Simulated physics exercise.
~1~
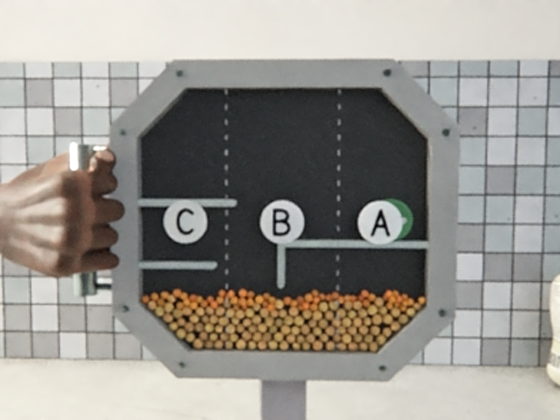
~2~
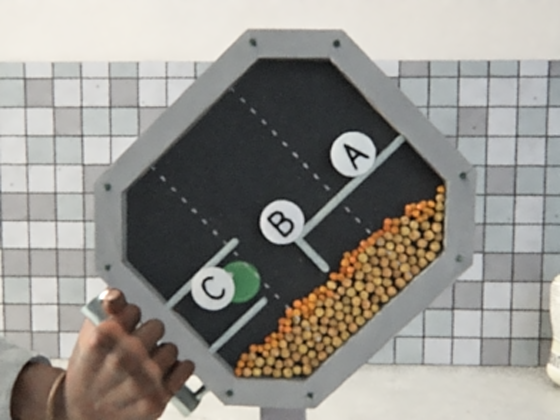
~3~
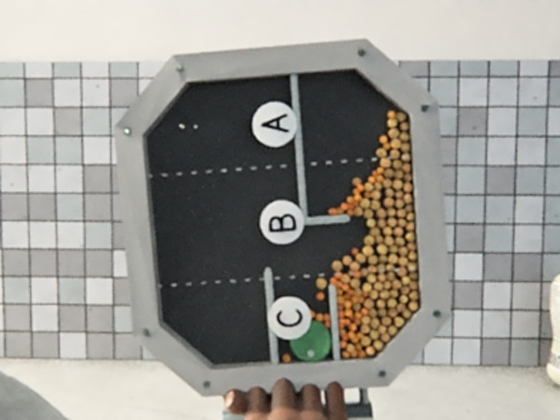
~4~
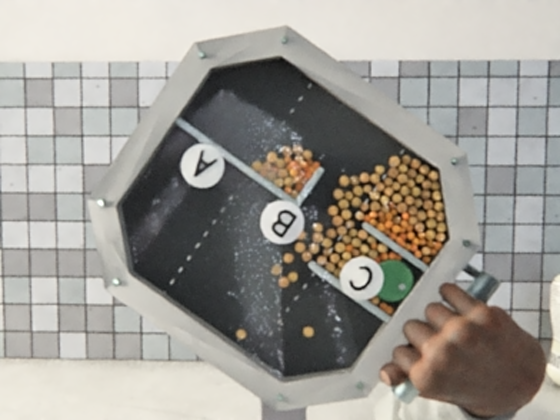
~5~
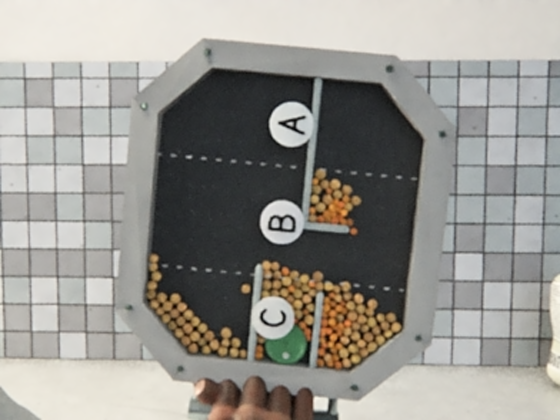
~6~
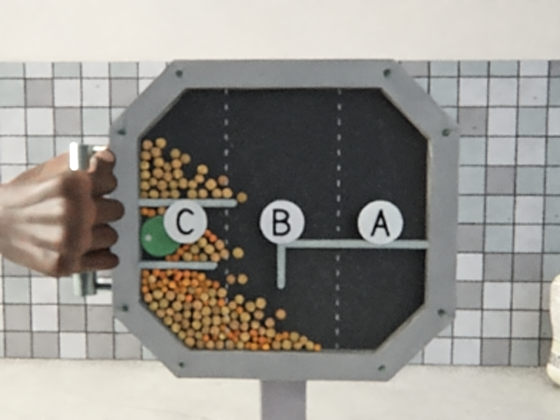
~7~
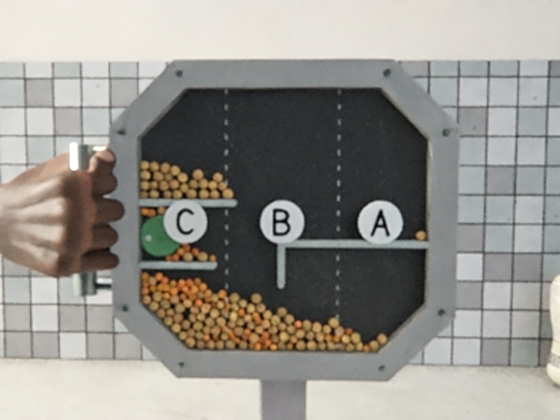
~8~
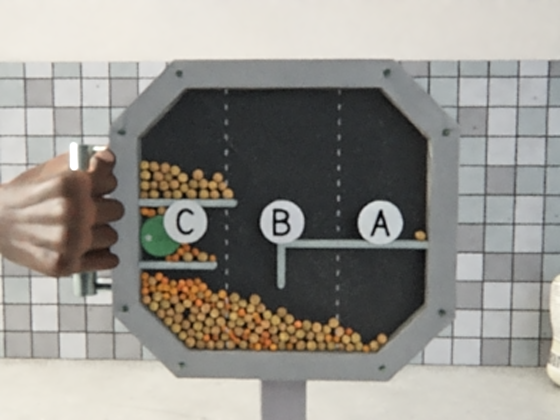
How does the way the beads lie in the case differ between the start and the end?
At the start the beads lie in a fairly even layer along the bottom of the case. At the end they sit higher overall, with some resting on the left shelves and the rest sloping down from the left side.
